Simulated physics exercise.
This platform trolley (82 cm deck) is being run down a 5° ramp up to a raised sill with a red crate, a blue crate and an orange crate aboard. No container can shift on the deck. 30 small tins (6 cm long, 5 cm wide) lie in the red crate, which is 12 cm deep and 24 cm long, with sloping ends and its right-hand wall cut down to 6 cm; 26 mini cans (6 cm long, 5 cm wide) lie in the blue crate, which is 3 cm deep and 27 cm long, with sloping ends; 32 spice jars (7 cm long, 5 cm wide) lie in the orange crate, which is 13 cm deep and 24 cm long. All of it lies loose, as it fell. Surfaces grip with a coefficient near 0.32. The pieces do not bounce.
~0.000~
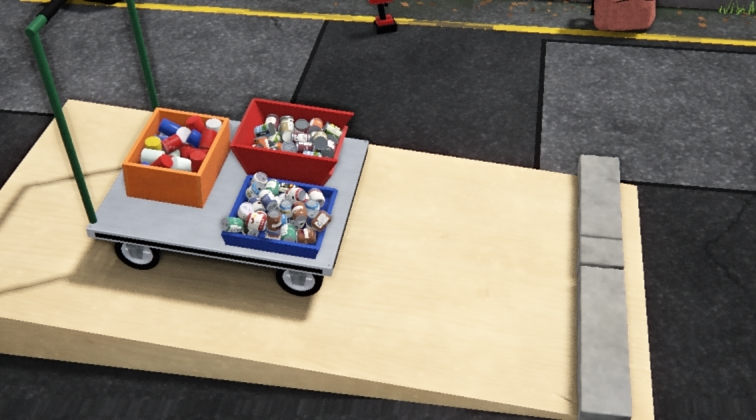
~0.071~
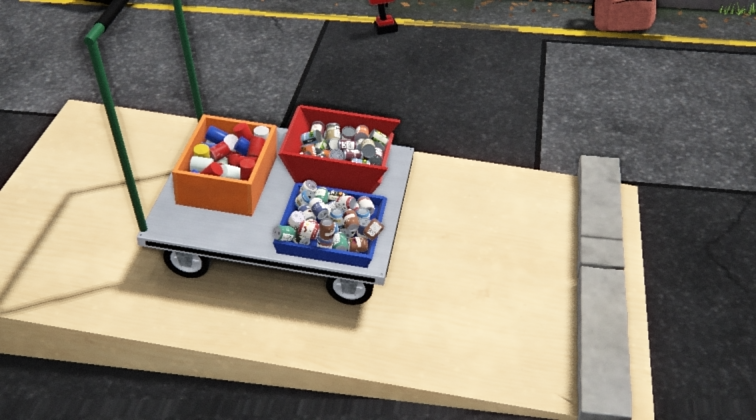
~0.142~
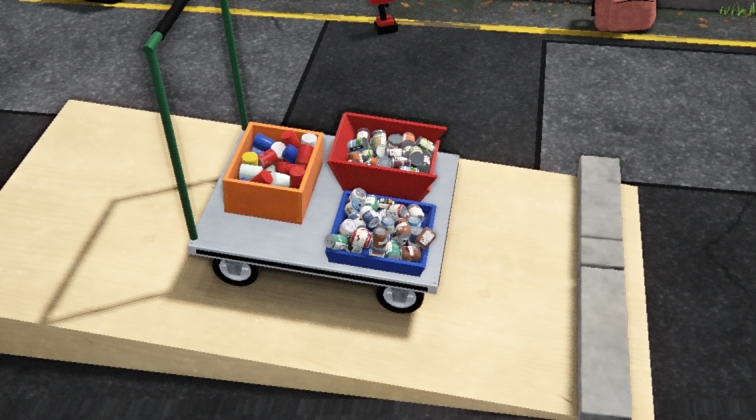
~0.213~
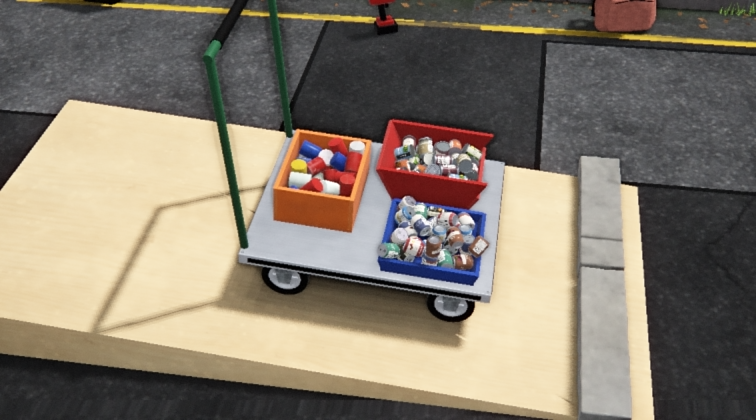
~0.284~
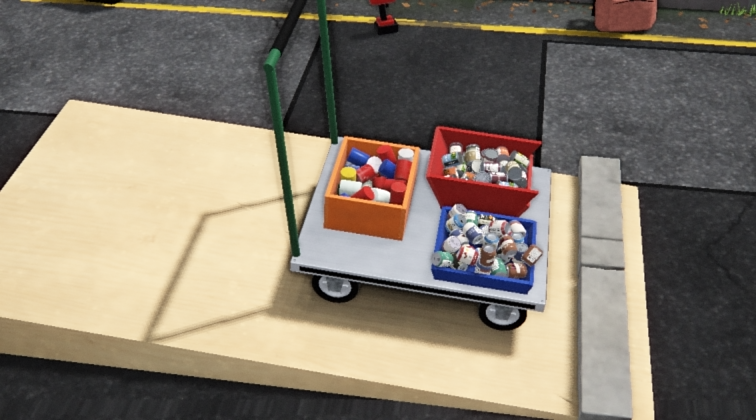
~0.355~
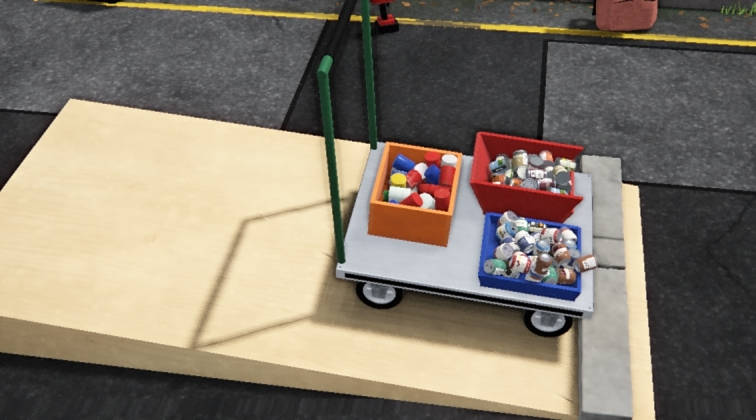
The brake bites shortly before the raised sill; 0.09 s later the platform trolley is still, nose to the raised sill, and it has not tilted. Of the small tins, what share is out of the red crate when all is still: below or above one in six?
The red crate loses over a sixth of its small tins.
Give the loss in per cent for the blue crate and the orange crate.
Lost: Blue crate 45, orange crate 0 per cent.
After 0.41 s, the red crate has all 30, the blue crate is down by 2 of 26 and the orange crate has all 32.
After 0.53 s, the red crate is down by 4 of 30, the blue crate is down by 9 of 26 and the orange crate has all 32.
After 0.76 s, the red crate is down by 10 of 30, the blue crate is down by 12 of 26 and the orange crate has all 32.
Outcome (at 1.27 s), the red crate is down by 11 of 30, the blue crate is down by 12 of 26 and the orange crate has all 32. Asked share, 11 of 30, 37 per cent.
